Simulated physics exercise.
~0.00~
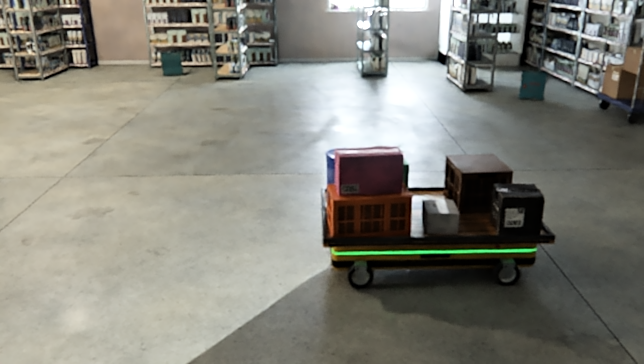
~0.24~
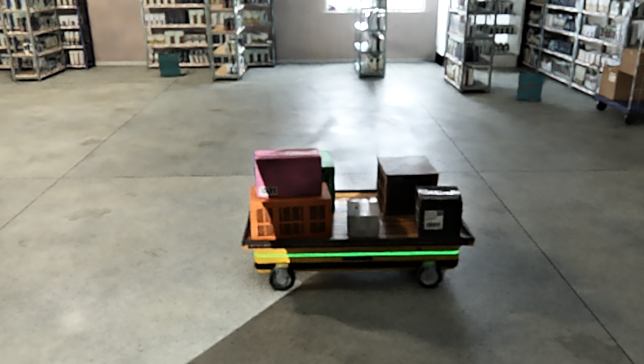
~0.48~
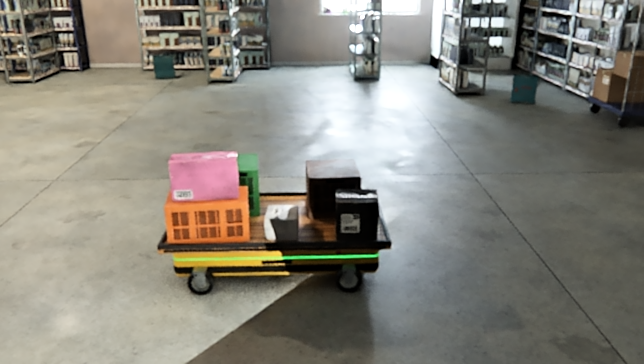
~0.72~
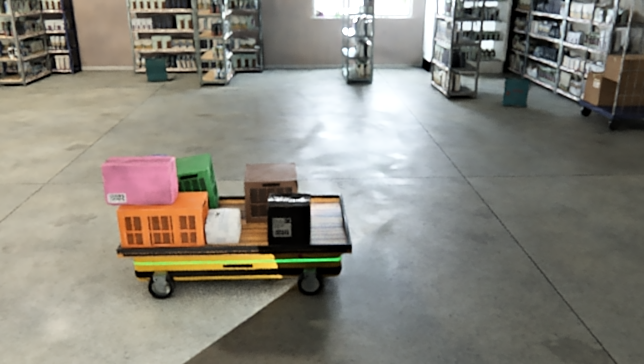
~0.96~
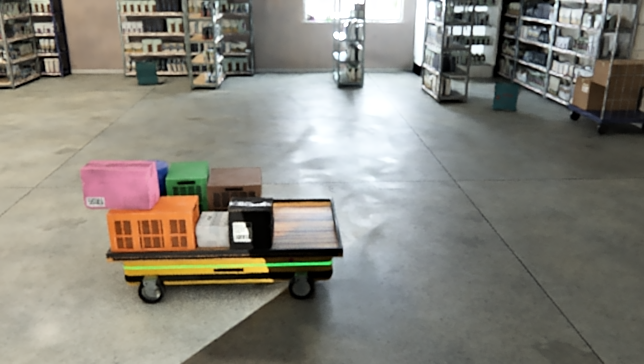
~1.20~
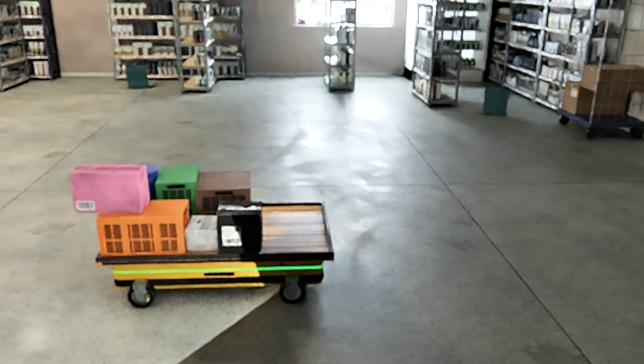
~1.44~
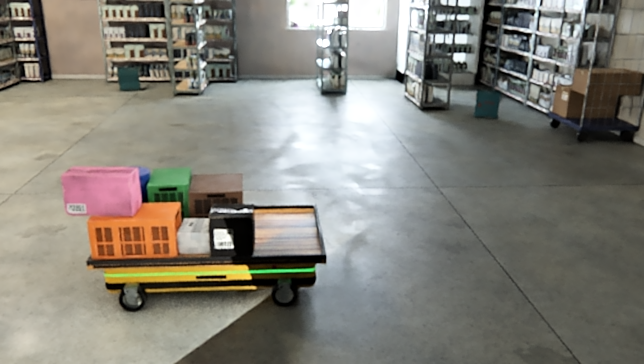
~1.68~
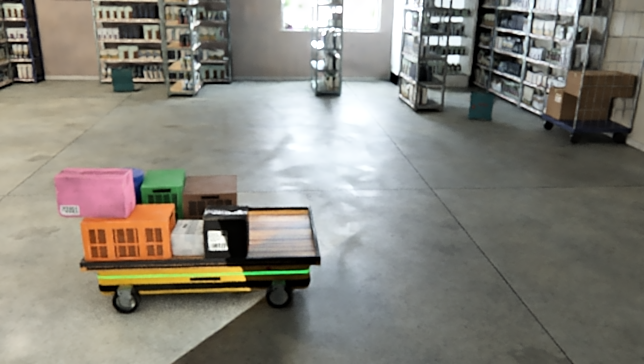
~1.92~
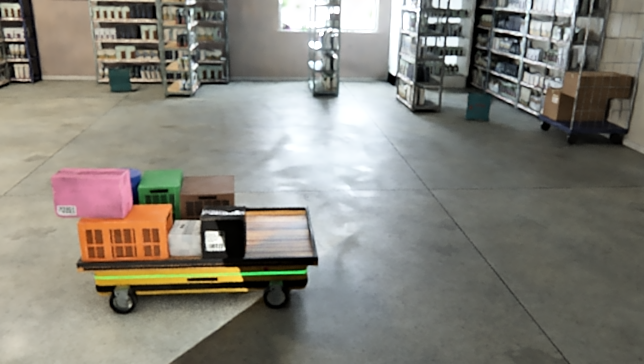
A wheeled cart loaded with colourful crates, boxes and parcels rolls left across a warehouse floor, slows and stops, while the black parcel, brown crate and others shift left along the deck, ending bunched upright at its left side with the right end bare.
